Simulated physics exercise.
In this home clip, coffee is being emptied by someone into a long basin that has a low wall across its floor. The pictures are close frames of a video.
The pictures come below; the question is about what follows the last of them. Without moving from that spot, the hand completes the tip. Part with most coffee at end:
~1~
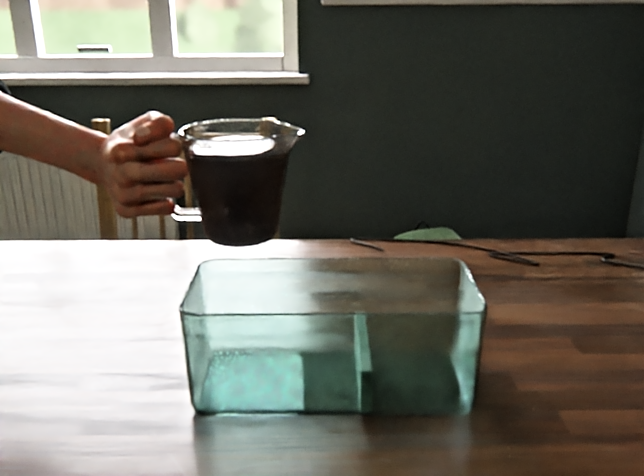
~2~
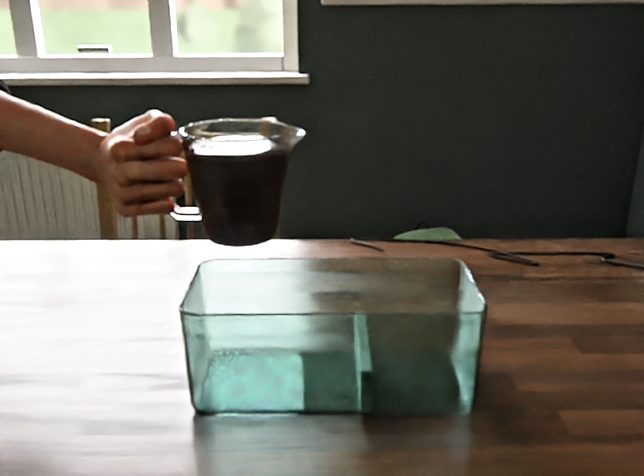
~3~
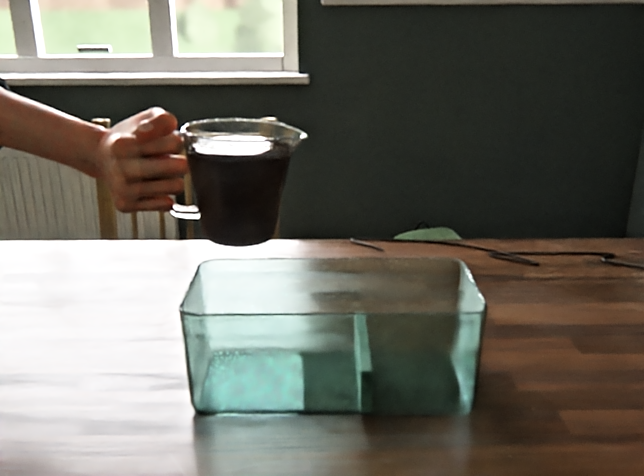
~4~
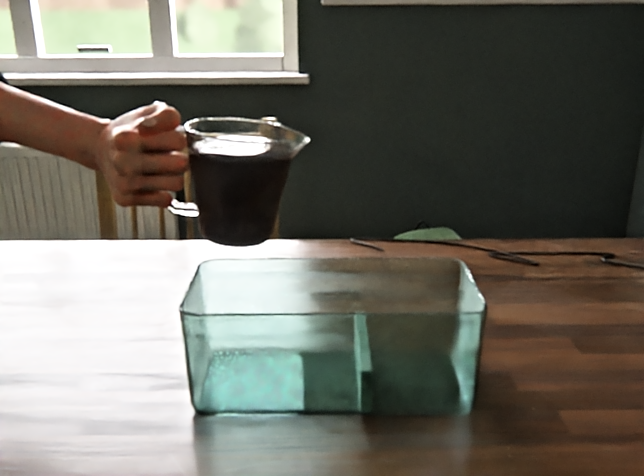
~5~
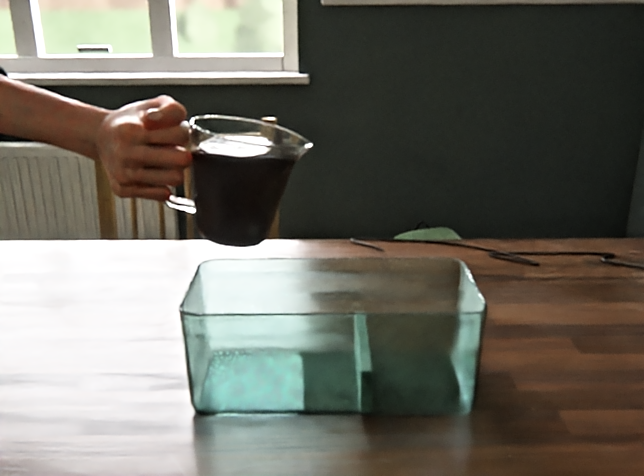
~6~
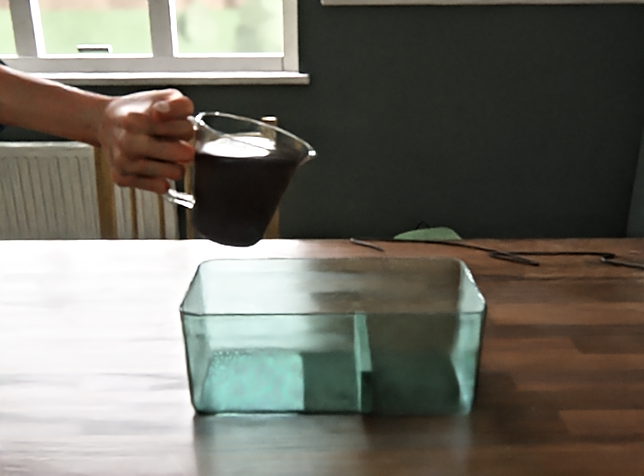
I expect the leftmost section to hold the most.
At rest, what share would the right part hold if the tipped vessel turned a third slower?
Close to 50 in a hundred.
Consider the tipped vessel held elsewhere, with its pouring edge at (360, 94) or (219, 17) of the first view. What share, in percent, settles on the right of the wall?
First place gives some 80 %, second place some 5 %.
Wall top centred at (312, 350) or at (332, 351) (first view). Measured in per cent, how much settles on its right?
The first placement gives around 95 percent, the second 80 percent.
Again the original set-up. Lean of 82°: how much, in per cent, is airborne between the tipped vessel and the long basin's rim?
That works out near 25 percent.
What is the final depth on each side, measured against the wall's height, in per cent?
About 30 left, about 20 right.
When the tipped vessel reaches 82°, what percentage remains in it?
Roughly 60 %.
A moment on, the tilt is 82° and 61 per cent is still to pour, 3 is left of the wall and 13 right of it.
Next, the tilt is 111° and 7 per cent is still to pour, 52 is left of the wall and 33 right of it.
Then the tilt is 112° and 0 per cent is still to pour, 65 is left of the wall and 33 right of it.
Later the tilt is 112° and 0 per cent is still to pour, 65 is left of the wall and 33 right of it.
At rest 65 per cent lies left of the wall, 33 right of it and 1 outside.
